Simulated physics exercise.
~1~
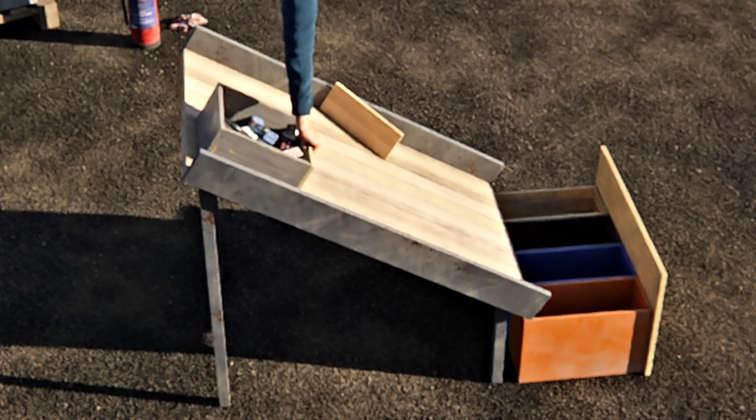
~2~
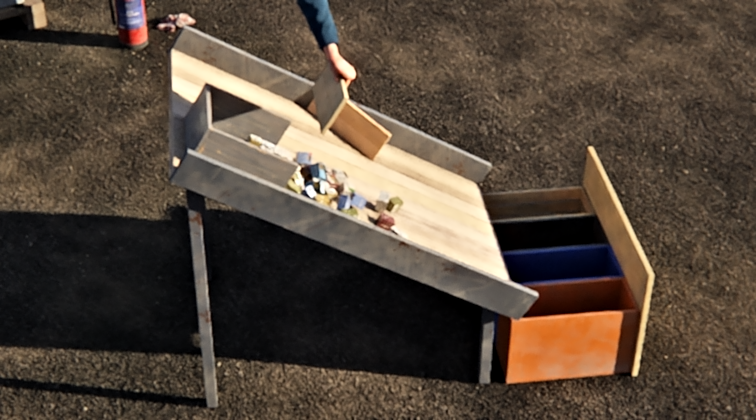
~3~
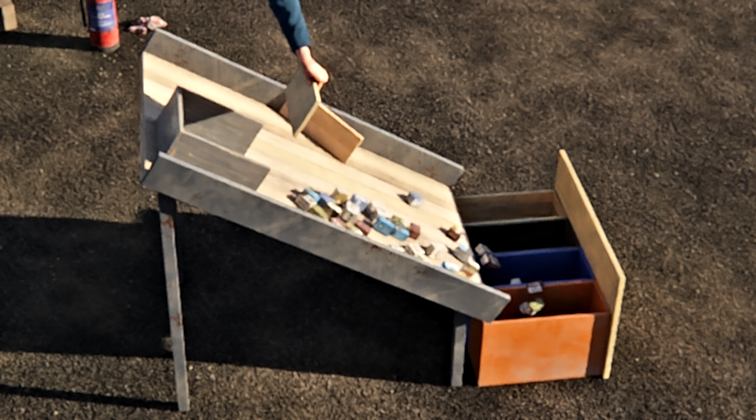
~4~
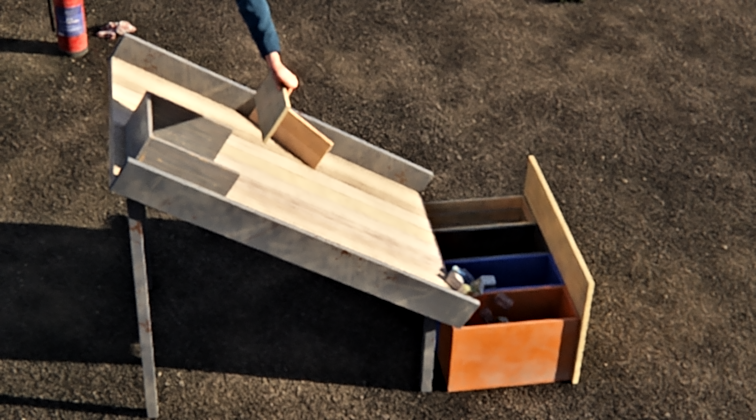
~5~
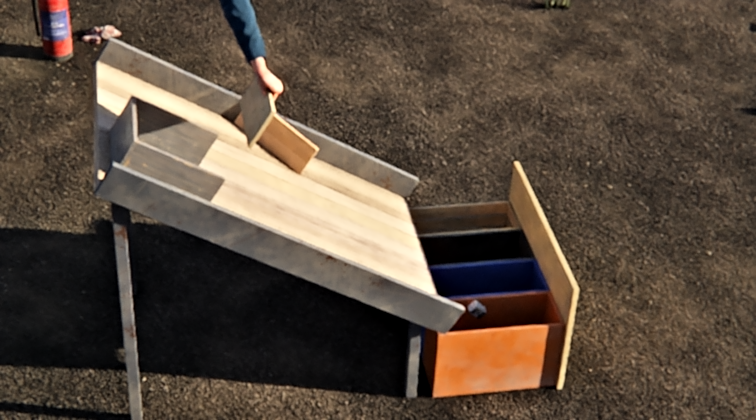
A hand in a blue sleeve lifts a wooden gate from the grey pen at the upper left of a sloping chute table, seen from above on dark, rough ground. Below the table's right end sit a wooden bin, a black bin, a blue tote and an orange bin, with a red cylinder at the upper left. The freed pile of small cartons spills down the pale boards, spreading along the near side as the hand holds the gate clear. Pieces tumble off the lower edge, mostly into the blue and orange containers. The view drifts slightly right, and the slope ends up bare, with one last piece near the orange bin's rim.
